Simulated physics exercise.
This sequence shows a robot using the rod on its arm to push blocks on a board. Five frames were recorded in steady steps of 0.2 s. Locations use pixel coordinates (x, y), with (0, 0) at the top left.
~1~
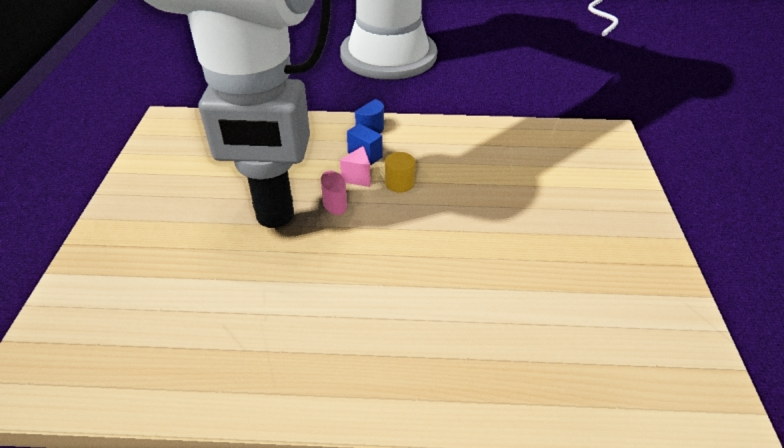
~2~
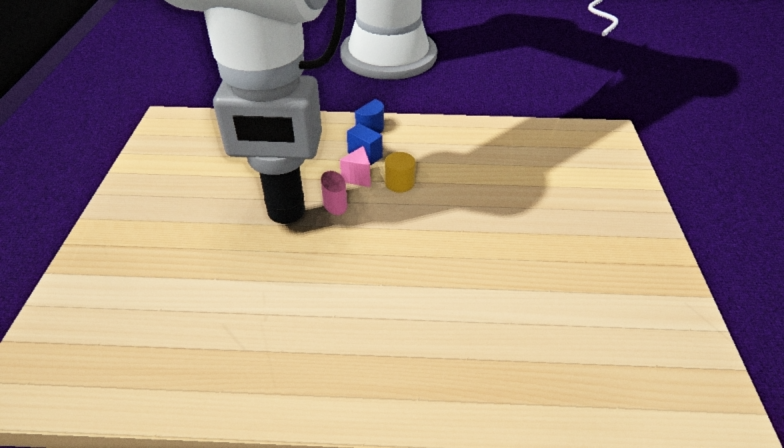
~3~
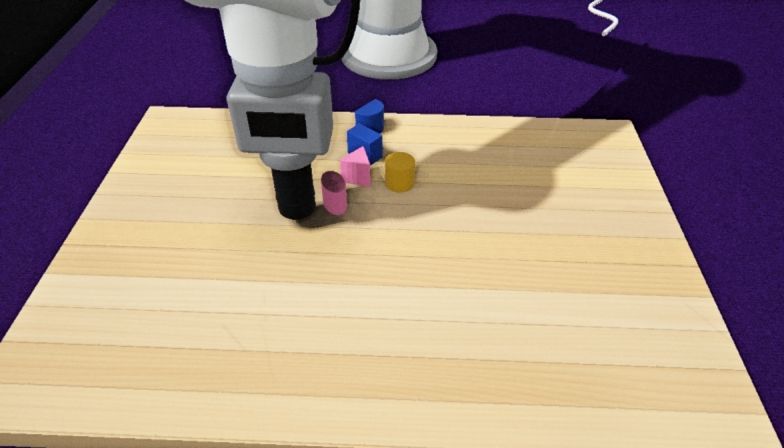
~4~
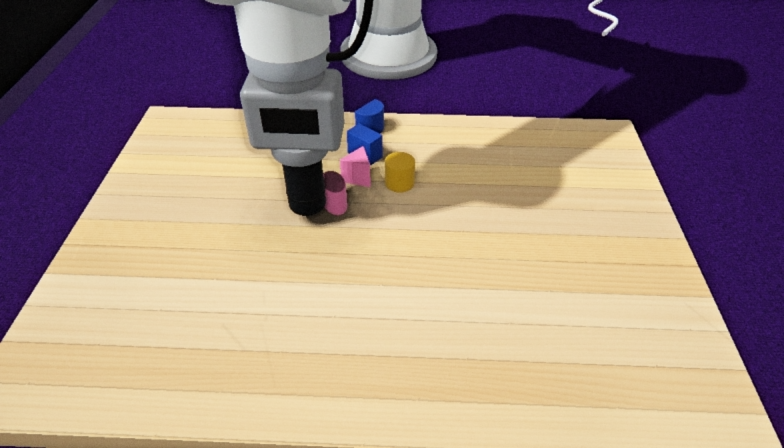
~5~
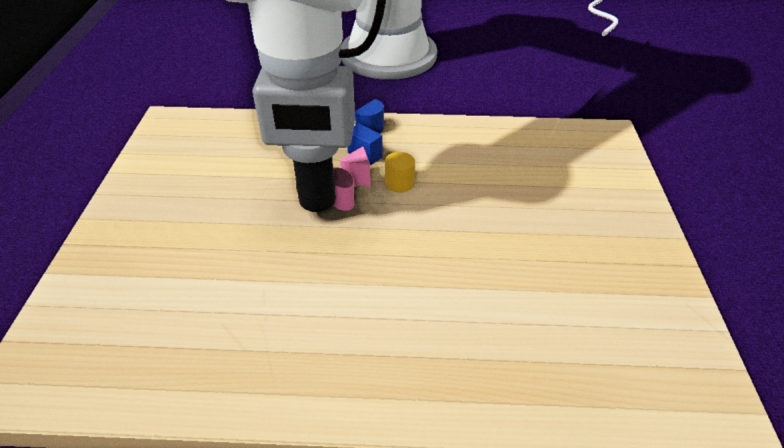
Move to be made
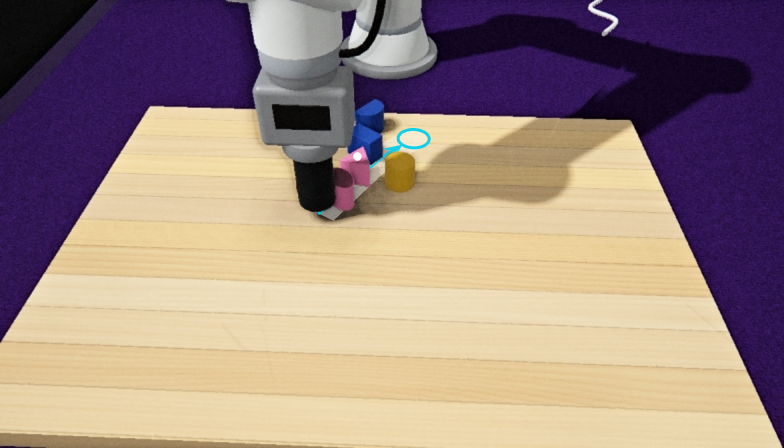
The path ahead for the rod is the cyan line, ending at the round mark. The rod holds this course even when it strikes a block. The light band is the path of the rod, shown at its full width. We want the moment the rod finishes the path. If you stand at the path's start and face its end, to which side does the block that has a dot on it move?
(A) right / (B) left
I choose A.
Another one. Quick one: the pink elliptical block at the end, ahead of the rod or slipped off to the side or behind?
Ahead.
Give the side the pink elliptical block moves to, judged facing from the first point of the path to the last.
Pushed right.
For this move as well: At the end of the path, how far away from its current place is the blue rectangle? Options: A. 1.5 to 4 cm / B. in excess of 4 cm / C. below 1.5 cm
I choose A.
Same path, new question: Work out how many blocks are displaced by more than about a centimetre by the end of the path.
Three or more blocks.
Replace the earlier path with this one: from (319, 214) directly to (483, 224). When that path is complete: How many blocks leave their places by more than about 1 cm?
Number moved: 1.
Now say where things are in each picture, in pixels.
The first picture shows rod's lower end (276, 216); pink elliptical block (333, 181); pink three-sided block (357, 157); blue rectangle (364, 133); blue half-round block (371, 108).
The second picture shows rod (287, 212); blocks still.
The third picture shows rod (297, 208); blocks still.
The fourth picture shows rod (308, 205); blocks still.
The fifth picture shows rod (318, 201); pink elliptical block (340, 177); pink three-sided block (357, 157); blue rectangle (364, 133); blue half-round block (371, 108).
Drawn move, from (319, 214) via (351, 184) and (381, 159), ending at (414, 138); the dot is on the pink three-sided block.
What follows on the original path. One third of the way, rod (351, 171); pink elliptical block (373, 150); pink three-sided block (381, 138), turned 25° clockwise; blue rectangle (372, 128), turned 55° anticlockwise.
Two thirds of the way, rod (381, 146); pink elliptical block (406, 131), turned 15° clockwise; pink three-sided block (418, 121), turned 30° clockwise; blue rectangle (371, 123), turned 60° anticlockwise.
At the end, rod (414, 126); pink elliptical block (440, 114), turned 30° clockwise; pink three-sided block (455, 107), turned 50° clockwise; blue rectangle (374, 119), turned 85° anticlockwise; blue half-round block (369, 106).
